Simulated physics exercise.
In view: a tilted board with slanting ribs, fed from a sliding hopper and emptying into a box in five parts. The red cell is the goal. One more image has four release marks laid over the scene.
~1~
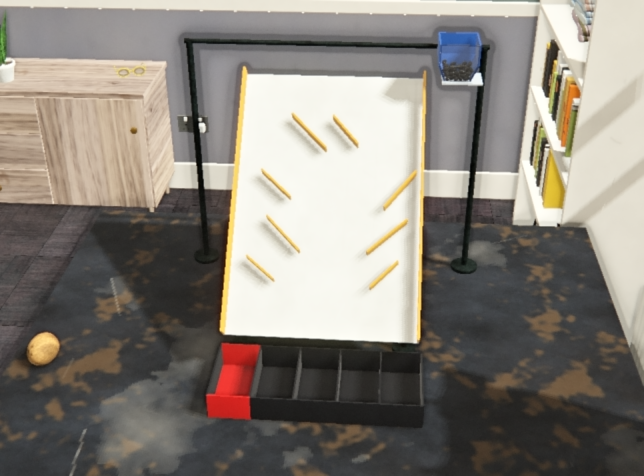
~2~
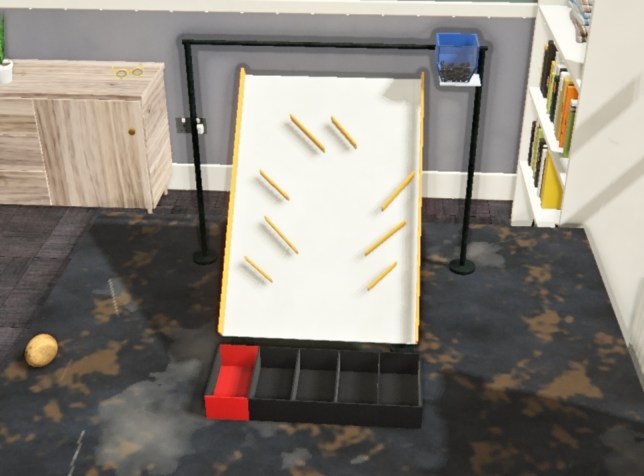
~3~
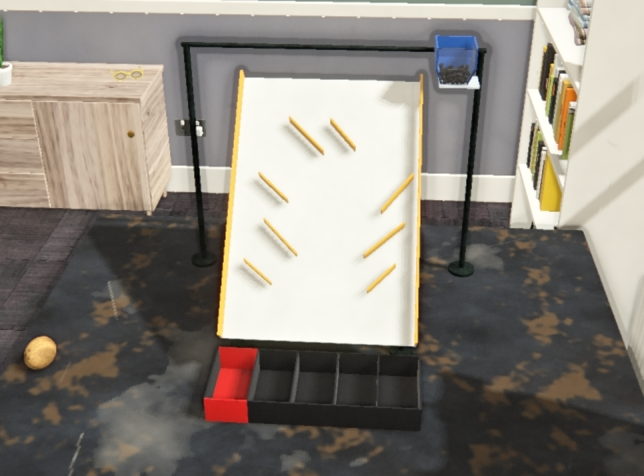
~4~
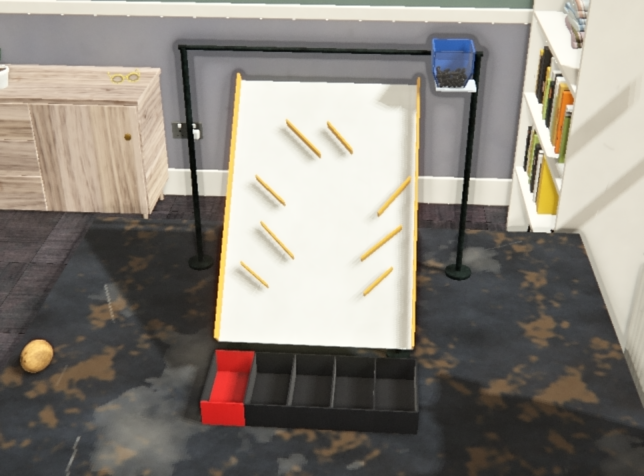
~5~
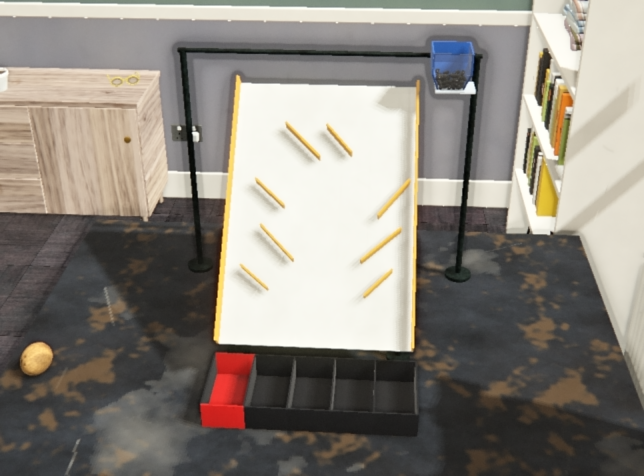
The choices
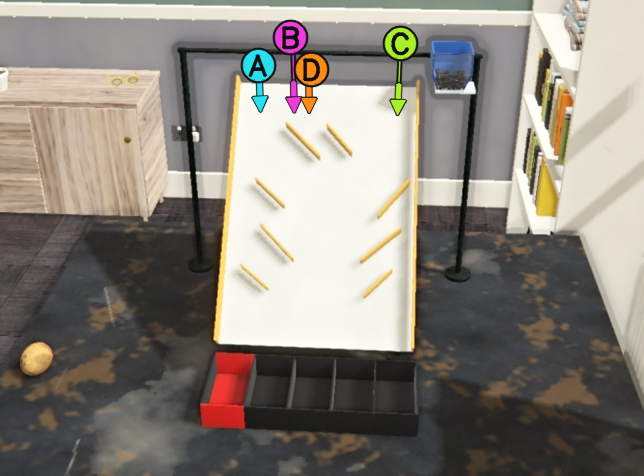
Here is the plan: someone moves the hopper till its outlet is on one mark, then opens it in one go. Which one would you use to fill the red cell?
Use mark A.
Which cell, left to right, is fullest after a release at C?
It is the third one.
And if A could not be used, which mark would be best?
Mark B.
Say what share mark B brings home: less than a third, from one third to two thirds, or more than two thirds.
Mark B gives less than a third.
On the marked copy, mark A meets the board at (260, 106); mark B meets the board at (294, 107); mark C meets the board at (397, 109); mark D meets the board at (309, 107).
If A is chosen, roughly a third in the red cell, roughly half in other cells, about a tenth outside the box.
If B is chosen, about a tenth in the red cell, the larger part in other cells, about a tenth held on the board.
If C is chosen, just a few in the red cell, the larger part in other cells, about a tenth held on the board, just a few outside the box.
If D is chosen, just a few in the red cell, the larger part in other cells, about a tenth held on the board, about a tenth outside the box.
